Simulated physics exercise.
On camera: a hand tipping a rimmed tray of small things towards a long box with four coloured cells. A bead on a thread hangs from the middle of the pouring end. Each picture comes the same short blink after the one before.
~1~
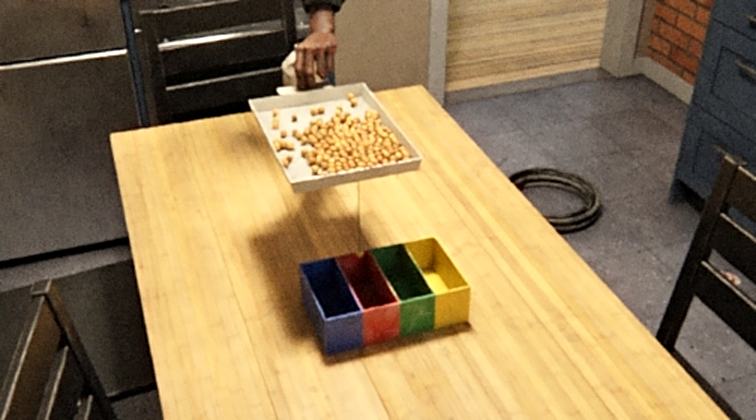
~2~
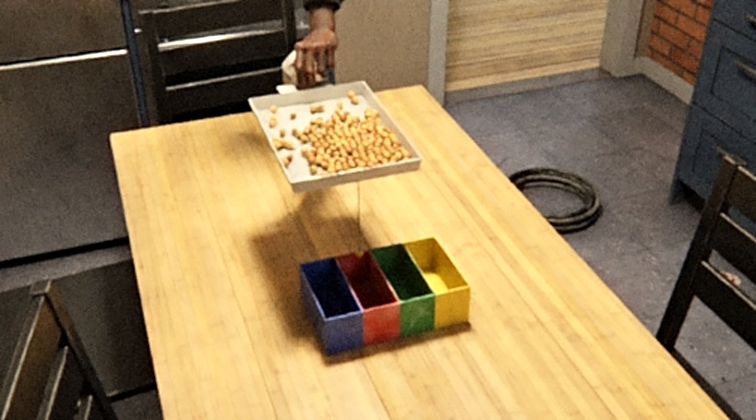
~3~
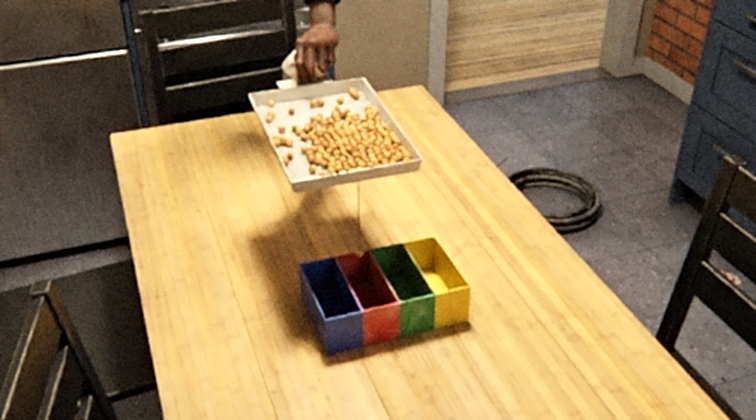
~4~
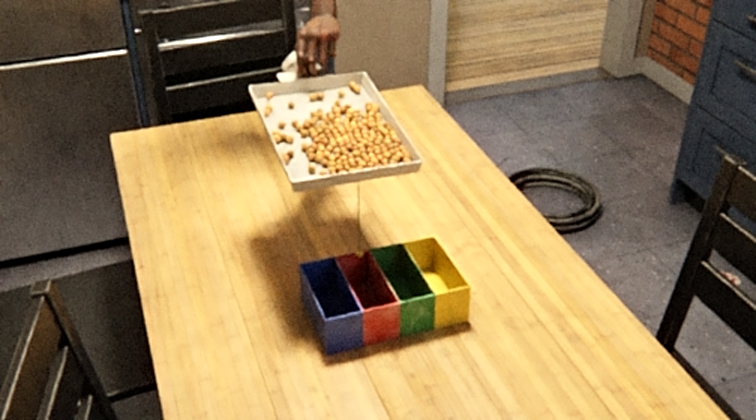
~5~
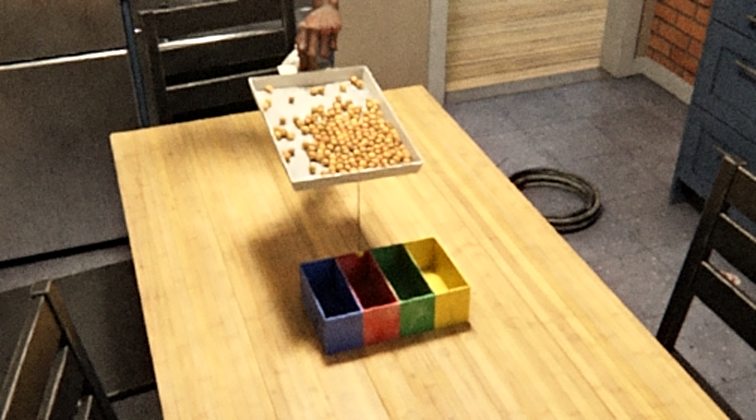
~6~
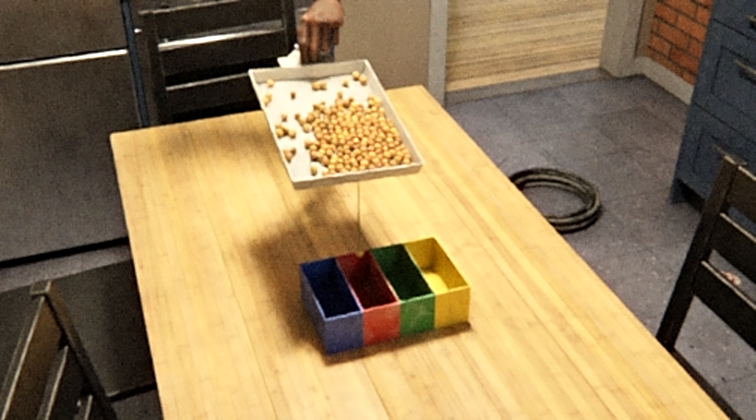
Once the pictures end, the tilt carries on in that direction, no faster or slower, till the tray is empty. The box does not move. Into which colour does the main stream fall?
The yellow cell gets the most.
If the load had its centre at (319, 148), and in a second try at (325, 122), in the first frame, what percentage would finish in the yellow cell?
First some 50, then 50 per cent.
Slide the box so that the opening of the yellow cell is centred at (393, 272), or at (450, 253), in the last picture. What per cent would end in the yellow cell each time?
In turn 20 and 20 in a hundred.
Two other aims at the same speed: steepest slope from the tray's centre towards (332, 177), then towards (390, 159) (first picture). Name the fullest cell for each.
The first try: Blue. The second: The yellow cell.
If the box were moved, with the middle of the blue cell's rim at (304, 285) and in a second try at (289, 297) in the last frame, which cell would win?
In turn: Yellow; yellow.
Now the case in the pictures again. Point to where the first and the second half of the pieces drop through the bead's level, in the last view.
At about (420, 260), then at (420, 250).
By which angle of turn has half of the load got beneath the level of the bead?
Roughly 80°.
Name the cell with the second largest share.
It is the green cell.
Shortly afterwards, tray tipped steeply; all but a few on the tray; only a few falling or outside the box.
Next, tray tipped right over; a little on the tray; near a third in the yellow cell; near a quarter in the green cell; a little in the red cell; only a few in the blue cell; near a quarter falling or outside the box.
Some moments later, tray tipped past a quarter turn; near half in the yellow cell; near a third in the green cell; a little in the red cell; only a few in the blue cell; a little falling or outside the box.
In the end, tray tipped past a quarter turn; near half in the yellow cell; near a third in the green cell; a little in the red cell; only a few in the blue cell; a little outside the box.
